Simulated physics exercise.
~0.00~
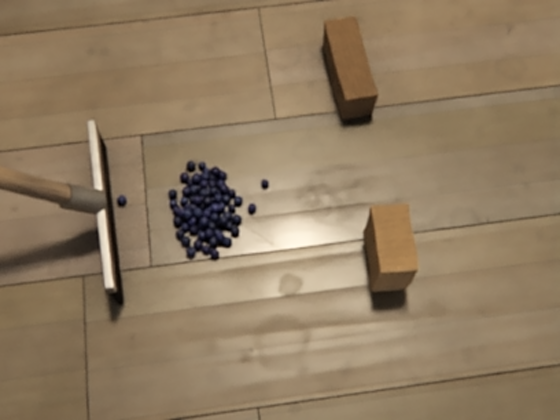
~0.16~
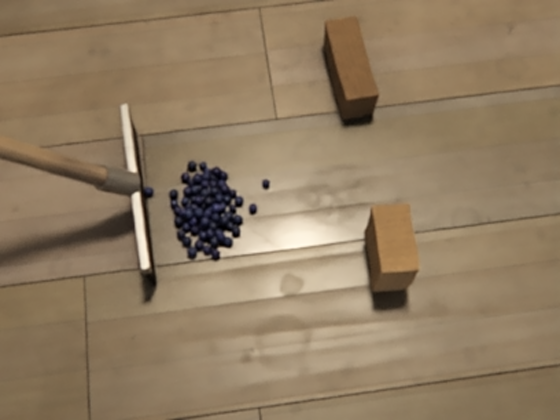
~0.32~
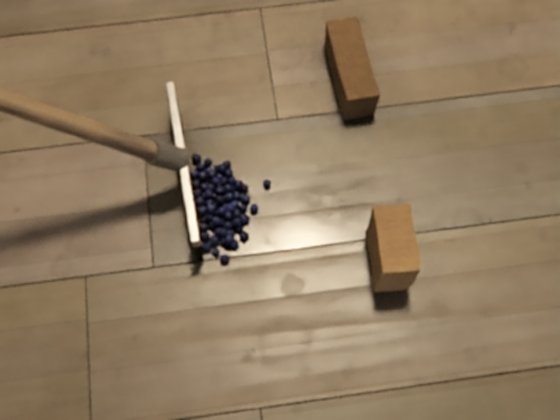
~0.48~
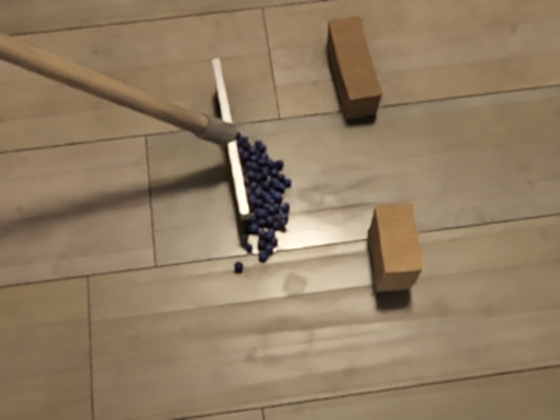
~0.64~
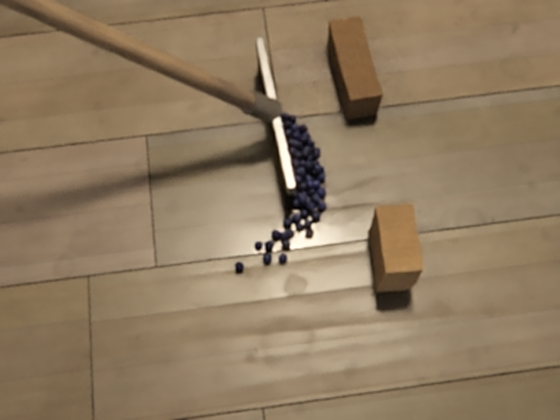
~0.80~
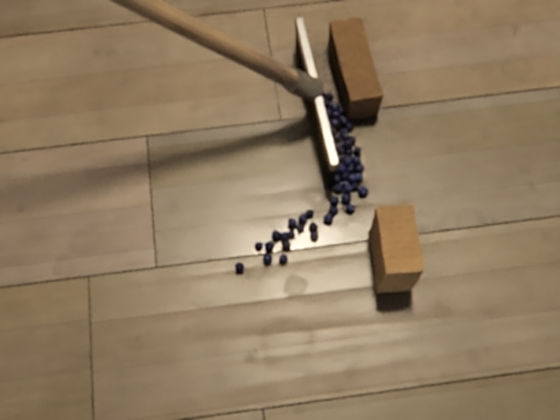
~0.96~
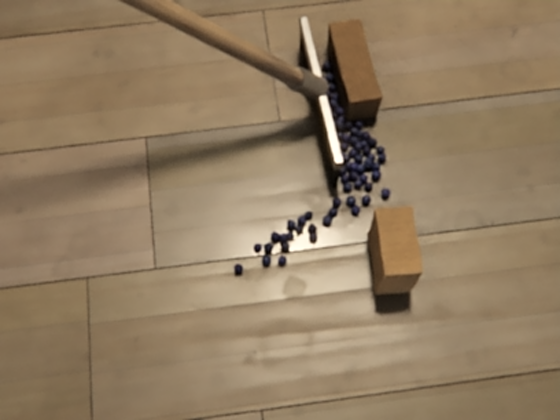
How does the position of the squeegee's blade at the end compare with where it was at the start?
The blade starts at the left, to the left of the berry pile, and ends well to the right and higher up, close beside the upper brown block.
